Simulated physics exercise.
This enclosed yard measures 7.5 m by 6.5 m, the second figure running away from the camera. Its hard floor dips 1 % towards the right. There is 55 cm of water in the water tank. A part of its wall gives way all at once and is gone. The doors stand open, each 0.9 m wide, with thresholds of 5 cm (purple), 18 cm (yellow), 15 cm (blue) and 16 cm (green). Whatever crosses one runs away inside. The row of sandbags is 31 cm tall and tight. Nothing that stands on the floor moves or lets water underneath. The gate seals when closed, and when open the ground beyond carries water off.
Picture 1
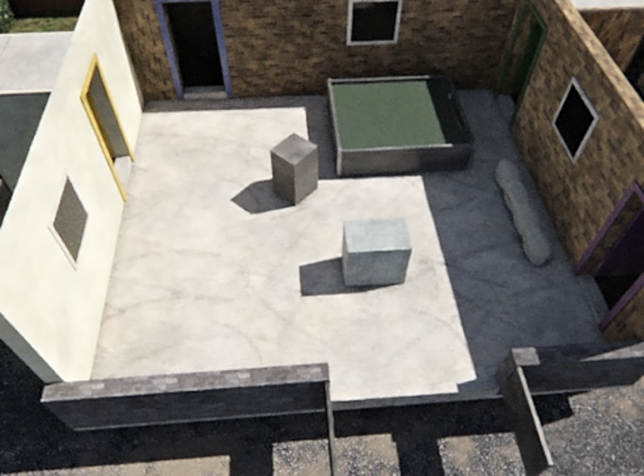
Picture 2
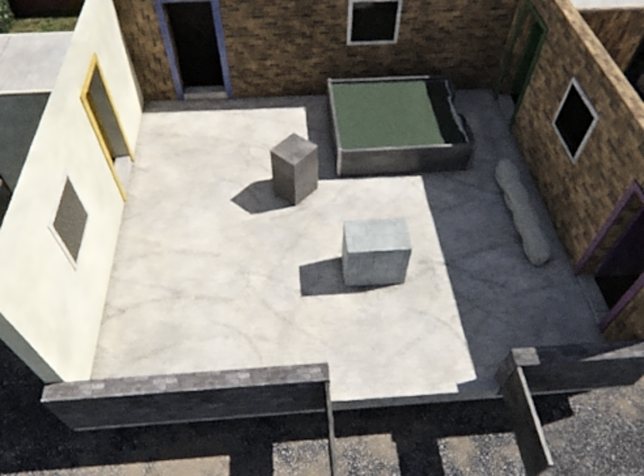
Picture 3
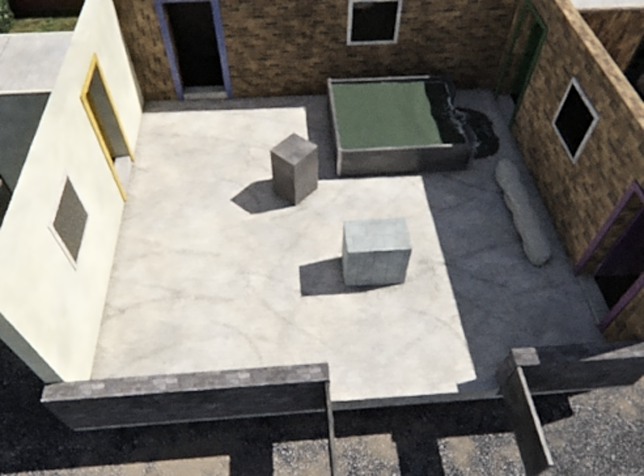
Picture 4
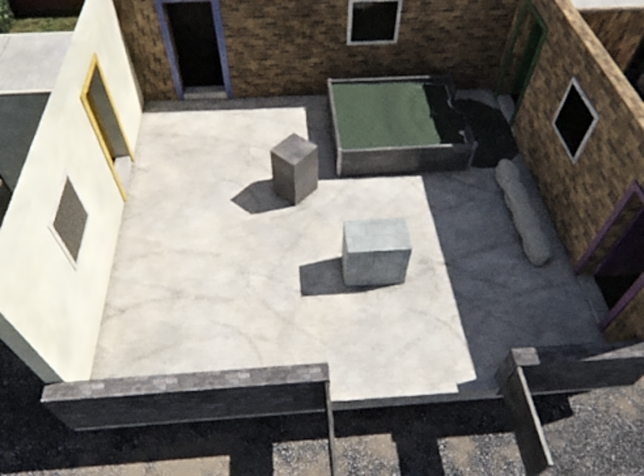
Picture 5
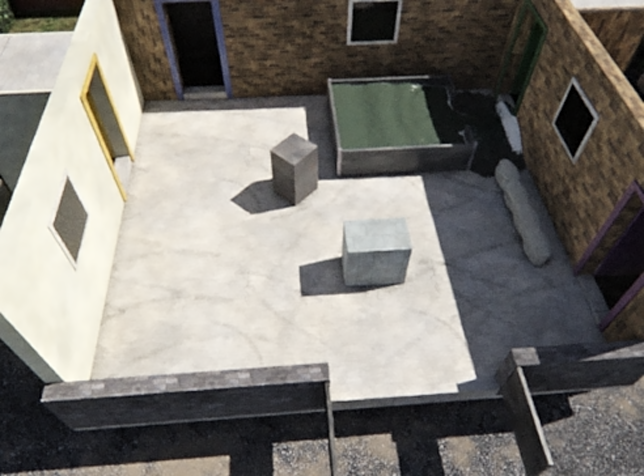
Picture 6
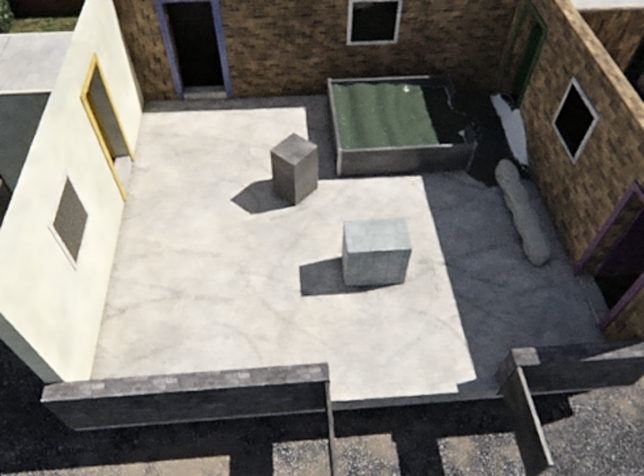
A walled yard with a pale, veined floor is seen from high above by a still camera. A low tank of green water sits at the back, right of a purple-framed doorway, with a dark block and a pale grey block before it and a lumpy grey shape by the right-hand brick wall. The tank's right side gives way, and dark water pours out, spreading across the shaded corner towards the green-framed doorway.
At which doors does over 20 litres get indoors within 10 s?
Door by door: At the purple door it passes the limit; at the yellow door it keeps below the limit; at the blue door it does not reach the limit; at the green door it goes over the limit.
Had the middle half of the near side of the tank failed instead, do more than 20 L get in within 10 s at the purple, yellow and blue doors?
Against that limit: Purple above, yellow under, blue not over.
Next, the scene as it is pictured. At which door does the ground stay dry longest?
The yellow one.
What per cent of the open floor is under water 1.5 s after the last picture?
Some 15 per cent of it.
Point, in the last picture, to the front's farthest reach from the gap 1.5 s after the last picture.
Around (604, 352).
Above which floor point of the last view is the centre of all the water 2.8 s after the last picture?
Around (429, 150).
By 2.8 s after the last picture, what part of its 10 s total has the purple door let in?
About 25 per cent.
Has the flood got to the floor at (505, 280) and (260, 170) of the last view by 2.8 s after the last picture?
In turn: Dry, dry.
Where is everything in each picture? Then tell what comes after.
The water tank at (398, 114) is whole and still, 55 cm deep, in the first picture.
The front is at a hidden place, 0.6 m from the gap at (455, 126); 0.2 m2 of floor is under water; 55 cm left at the back of the water tank, in the second picture.
Water pours out at (455, 127) and has run 0.9 m, to (483, 118); typically 9 cm deep outside, 55 cm at the water tank's back, in the third picture.
Water pours out at (455, 127) and has run 1.3 m, to (502, 115); typically 7 cm deep outside, 55 cm at the water tank's back, in the fourth picture.
The front is at (495, 101), 1.5 m from the gap at (455, 127); 2.2 m2 of floor is under water; 55 cm left at the back of the water tank, in the fifth picture.
The front is at (490, 91), 1.8 m from the gap at (455, 126); 2.5 m2 of floor is under water; 52 cm left at the back of the water tank, in the sixth picture.
Then, 0.7 s after the last picture water covers 5 % of the floor and is deepest (40 cm) near (506, 133); purple door not reached, yellow door not reached, blue door not reached, green door 34 cm at the sill, 56 L in.
Then, 1.5 s after the last picture water covers 15 % of the floor and is deepest (39 cm) near (506, 133); purple door 8 cm at the sill, 0 L in, yellow door not reached, blue door not reached, green door 34 cm at the sill, 141 L in.
Then, 2.8 s after the last picture water covers 25 % of the floor and is deepest (30 cm) near (506, 133); purple door 10 cm at the sill, 10 L in, yellow door not reached, blue door not reached, green door 25 cm at the sill, 237 L in.
Then, 5.3 s after the last picture water covers 55 % of the floor and is deepest (22 cm) near (506, 133); purple door 8 cm at the sill, 30 L in, yellow door 4 cm at the sill, 0 L in, blue door 2 cm at the sill, 0 L in, green door 21 cm at the sill, 299 L in.
Then, 9.3 s after the last picture water covers 90 % of the floor and is deepest (14 cm) near (506, 133); purple door 5 cm at the sill, 41 L in, yellow door 4 cm at the sill, 0 L in, blue door 3 cm at the sill, 0 L in, green door 14 cm at the sill, 311 L in.
